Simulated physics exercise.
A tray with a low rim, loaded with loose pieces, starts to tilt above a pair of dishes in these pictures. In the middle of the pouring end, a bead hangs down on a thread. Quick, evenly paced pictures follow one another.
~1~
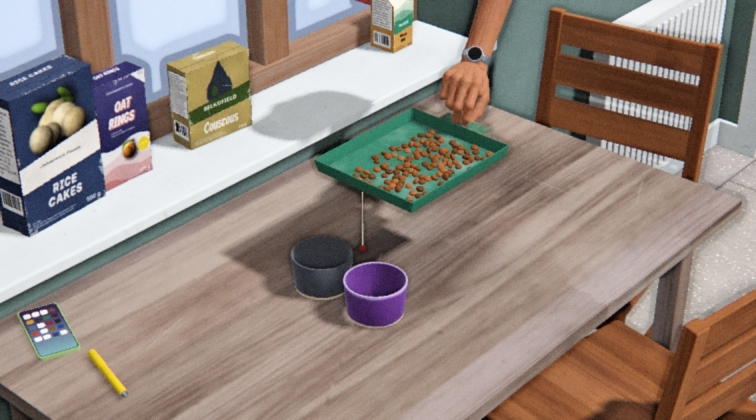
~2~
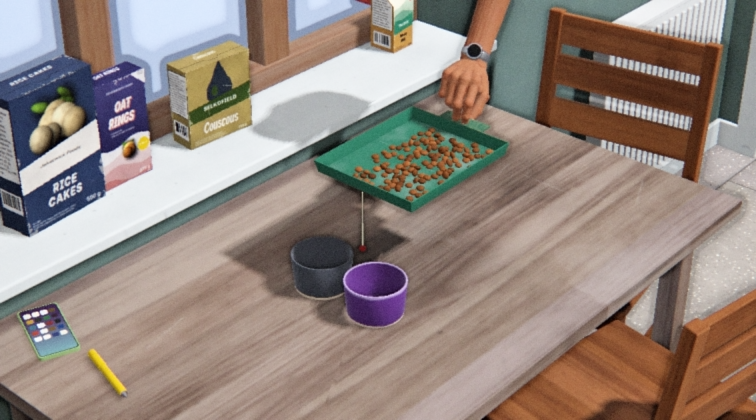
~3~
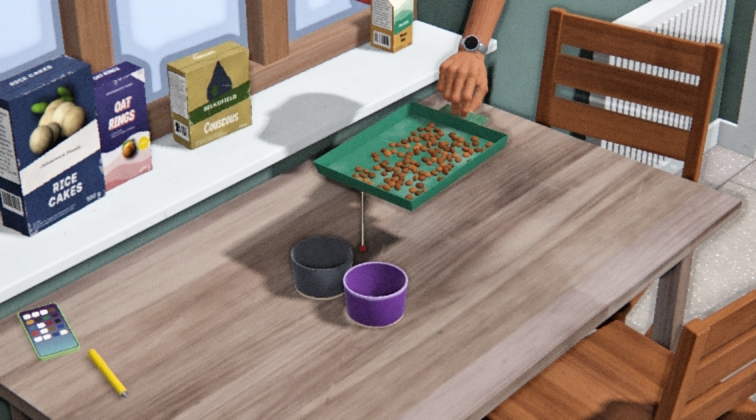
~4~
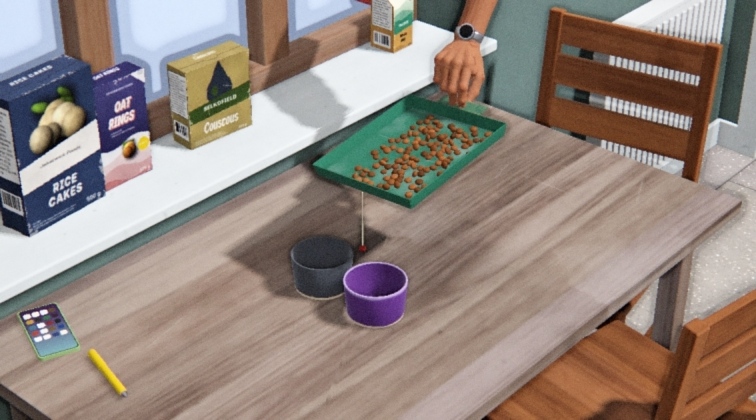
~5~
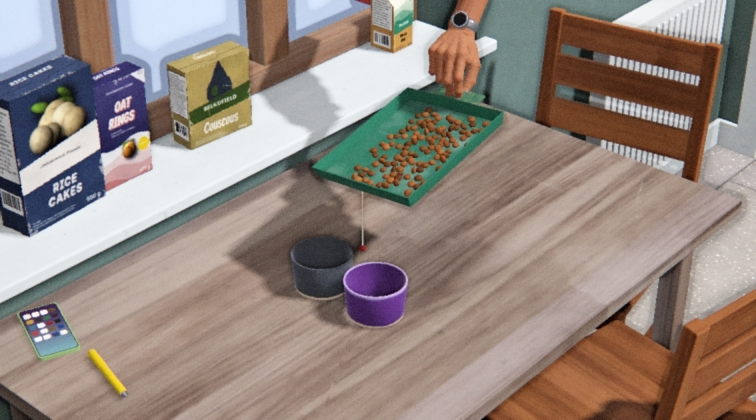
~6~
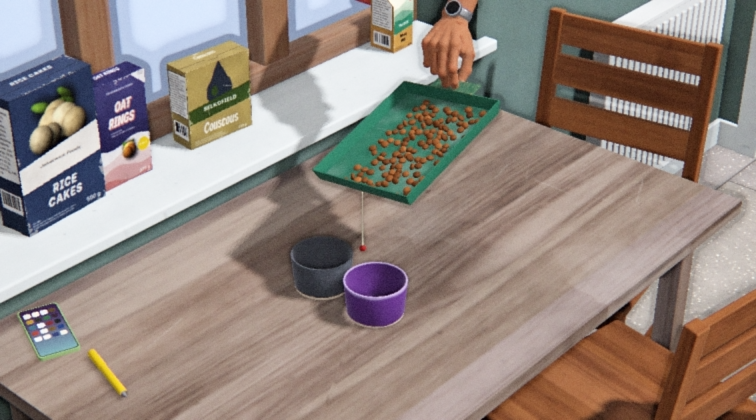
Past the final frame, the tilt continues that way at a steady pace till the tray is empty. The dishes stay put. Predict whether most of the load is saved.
The dishes will gather the main share.
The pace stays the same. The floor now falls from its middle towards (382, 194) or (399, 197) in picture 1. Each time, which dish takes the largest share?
On the first try it's the right-side dish, on the second the right-side dish.
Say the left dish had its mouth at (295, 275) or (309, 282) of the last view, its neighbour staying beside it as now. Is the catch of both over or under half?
In order, they'd catch a minor share, and next a minor share.
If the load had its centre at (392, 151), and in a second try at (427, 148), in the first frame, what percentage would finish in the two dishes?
It's 60 percent the first time and 50 percent the second.
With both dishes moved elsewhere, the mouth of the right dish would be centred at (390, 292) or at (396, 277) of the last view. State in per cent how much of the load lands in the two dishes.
Trial 1 20%, trial 2 40%.
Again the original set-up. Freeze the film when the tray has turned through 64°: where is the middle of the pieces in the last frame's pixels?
Near the pixel (342, 173).
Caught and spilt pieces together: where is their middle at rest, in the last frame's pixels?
Centre at rest: Close to (319, 275).
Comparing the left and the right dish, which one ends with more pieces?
More ends in left.
Just after the last frame, tray tipped steeply; almost all on the tray; about a tenth in the air.
A moment on, tray tipped past a quarter turn; roughly a quarter on the tray; roughly a third in the left dish; roughly a quarter outside both; about a tenth in the air.
Further on, tray tipped past a quarter turn; roughly two thirds in the left dish; roughly a third outside both.
When it is over, tray tipped past a quarter turn; not one in the right dish; roughly two thirds in the left dish; roughly a third outside both.
